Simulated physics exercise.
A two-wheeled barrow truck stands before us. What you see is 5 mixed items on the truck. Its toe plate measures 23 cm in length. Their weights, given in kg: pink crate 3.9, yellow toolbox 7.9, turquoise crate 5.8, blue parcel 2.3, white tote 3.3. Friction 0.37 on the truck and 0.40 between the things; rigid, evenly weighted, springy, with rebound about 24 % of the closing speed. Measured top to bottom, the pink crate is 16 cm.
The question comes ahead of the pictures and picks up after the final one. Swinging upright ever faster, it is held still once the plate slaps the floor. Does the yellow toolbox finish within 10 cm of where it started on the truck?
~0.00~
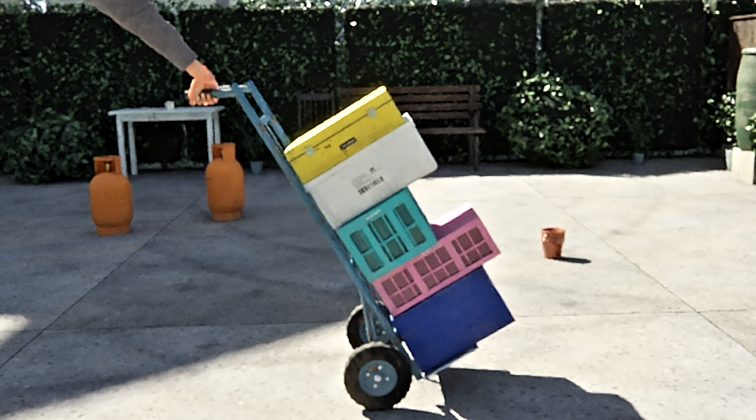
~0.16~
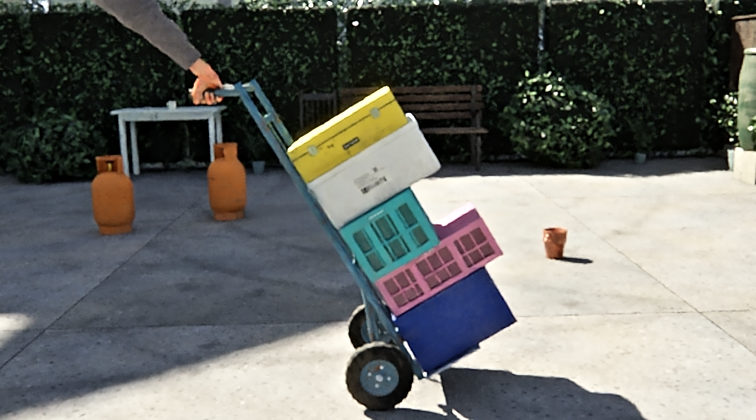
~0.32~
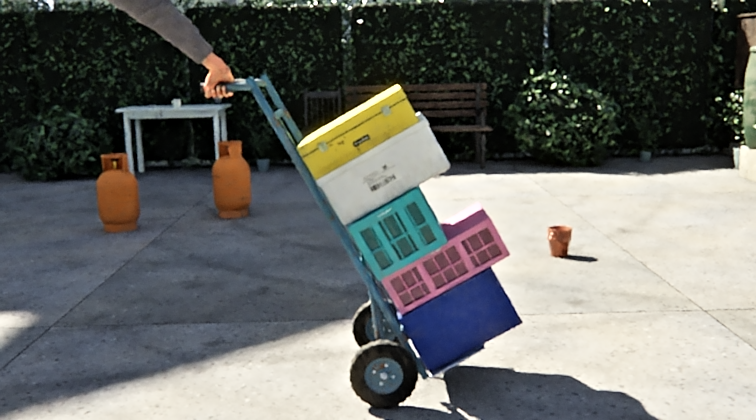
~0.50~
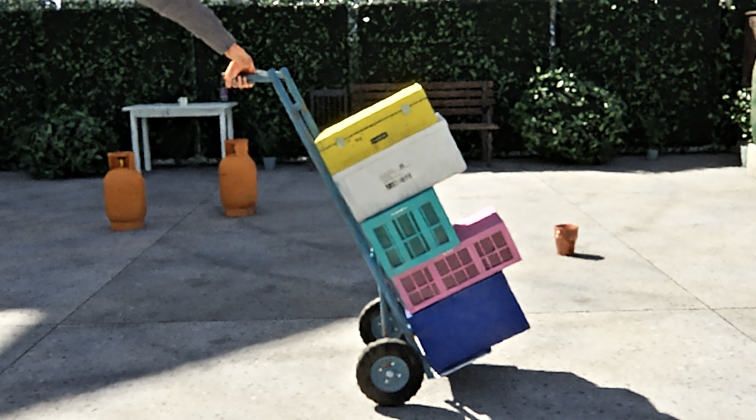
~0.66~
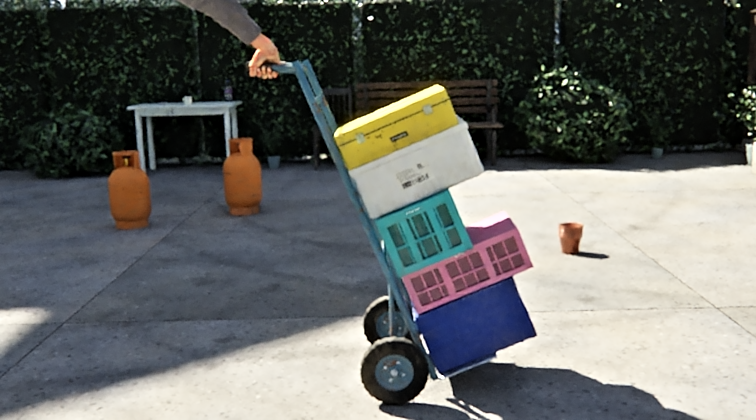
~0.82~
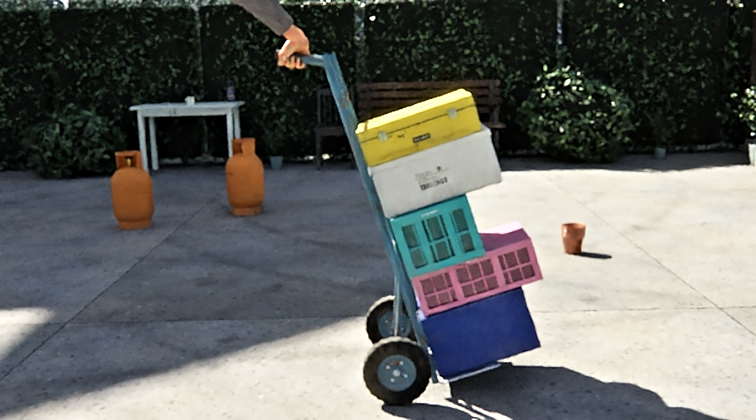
No.
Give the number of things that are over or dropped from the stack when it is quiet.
It adds up to 4.
After 2.02 s, truck upright; yellow toolbox 38° off its base near (579, 156); white tote 38° off its base; turquoise crate 38° off its base.
After 2.52 s, truck upright; yellow toolbox and white tote now dropped from the stack; turquoise crate on its side; pink crate 22° off its base.
In the end (3.7 s), dropped from the stack, pink crate, yellow toolbox, turquoise crate and white tote; blue parcel under 10 cm from the start. At the end, from the last picture's camera, yellow toolbox near (740, 351).
